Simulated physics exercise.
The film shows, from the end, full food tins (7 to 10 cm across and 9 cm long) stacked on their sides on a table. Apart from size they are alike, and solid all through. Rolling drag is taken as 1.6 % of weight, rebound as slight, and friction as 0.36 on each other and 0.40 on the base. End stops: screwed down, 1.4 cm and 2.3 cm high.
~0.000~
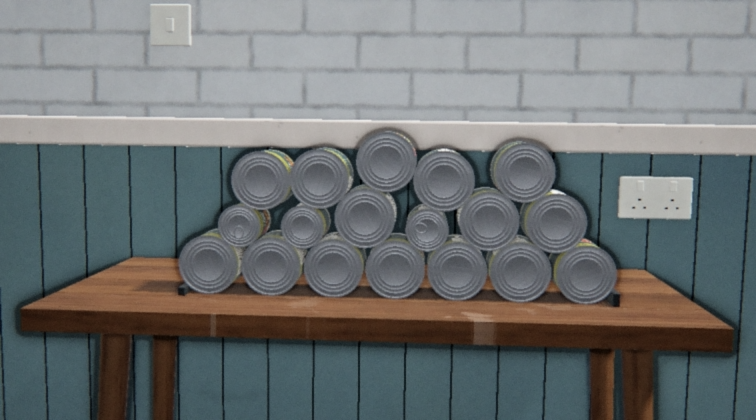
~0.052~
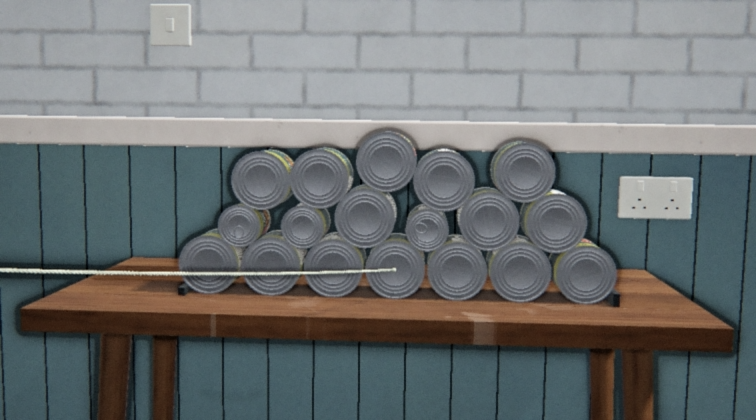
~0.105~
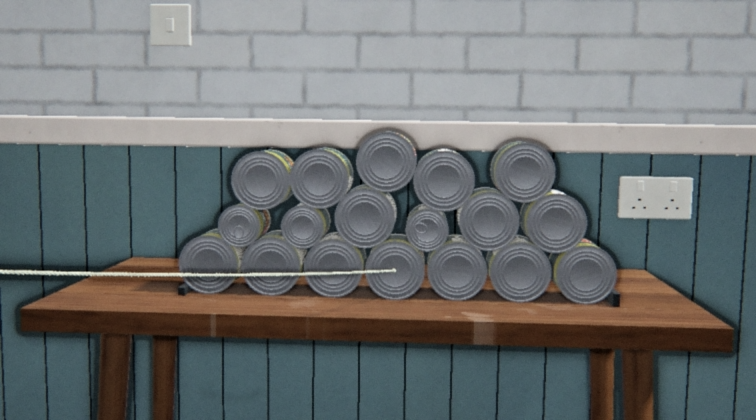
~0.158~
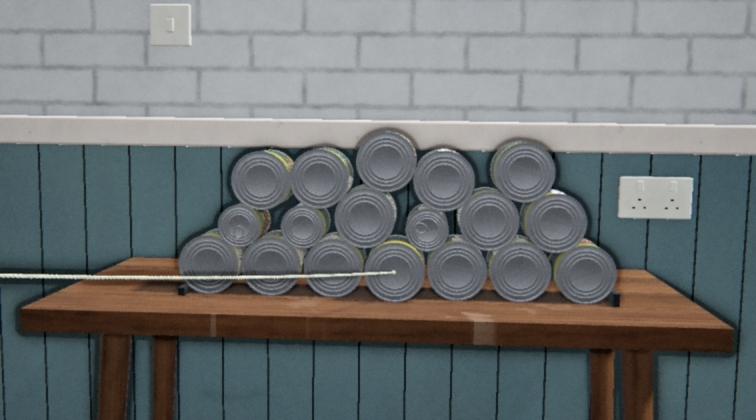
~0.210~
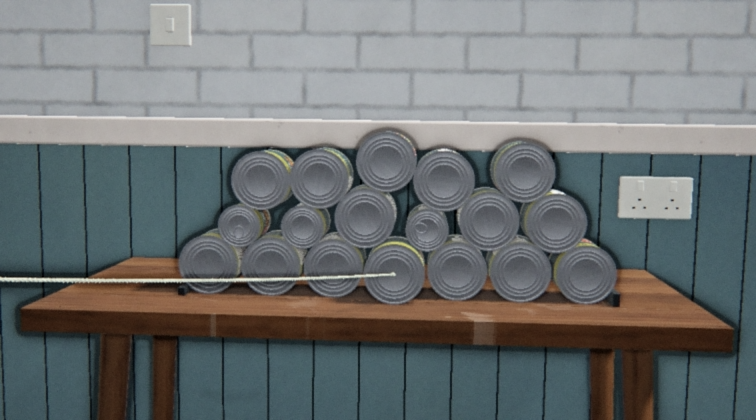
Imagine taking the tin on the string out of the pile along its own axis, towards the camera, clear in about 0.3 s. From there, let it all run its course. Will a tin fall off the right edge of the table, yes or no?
Answer: No.
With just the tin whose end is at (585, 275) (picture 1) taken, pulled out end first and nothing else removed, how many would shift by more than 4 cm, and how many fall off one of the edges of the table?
The tally would be 2 shifting, 1 getting out.
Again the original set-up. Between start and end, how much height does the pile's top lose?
Around 1 centimetres.
After 0.46 s, 0 now displaced over 4 cm; not one off the edges of the table; the one last seen at (427, 230) 1.3 cm left and 1.2 cm down.
After 0.54 s, 0 now displaced over 4 cm; not one off the edges of the table; the one last seen at (427, 230) 2 cm left and 2.7 cm down.
After 0.63 s, 0 now displaced over 4 cm; not one off the edges of the table; the one last seen at (427, 230) 1.6 cm left and 3.4 cm down.
After 0.73 s, 2 now displaced over 4 cm; not one off the edges of the table; the one last seen at (427, 230) 2.3 cm left and 6 cm down.
All still by 0.9 s, 3 moved over 4 cm; not one off the edges of the table; the one last seen at (427, 230) 2.6 cm left and 8 cm down; top of the pile 27 cm high, from 28 cm.
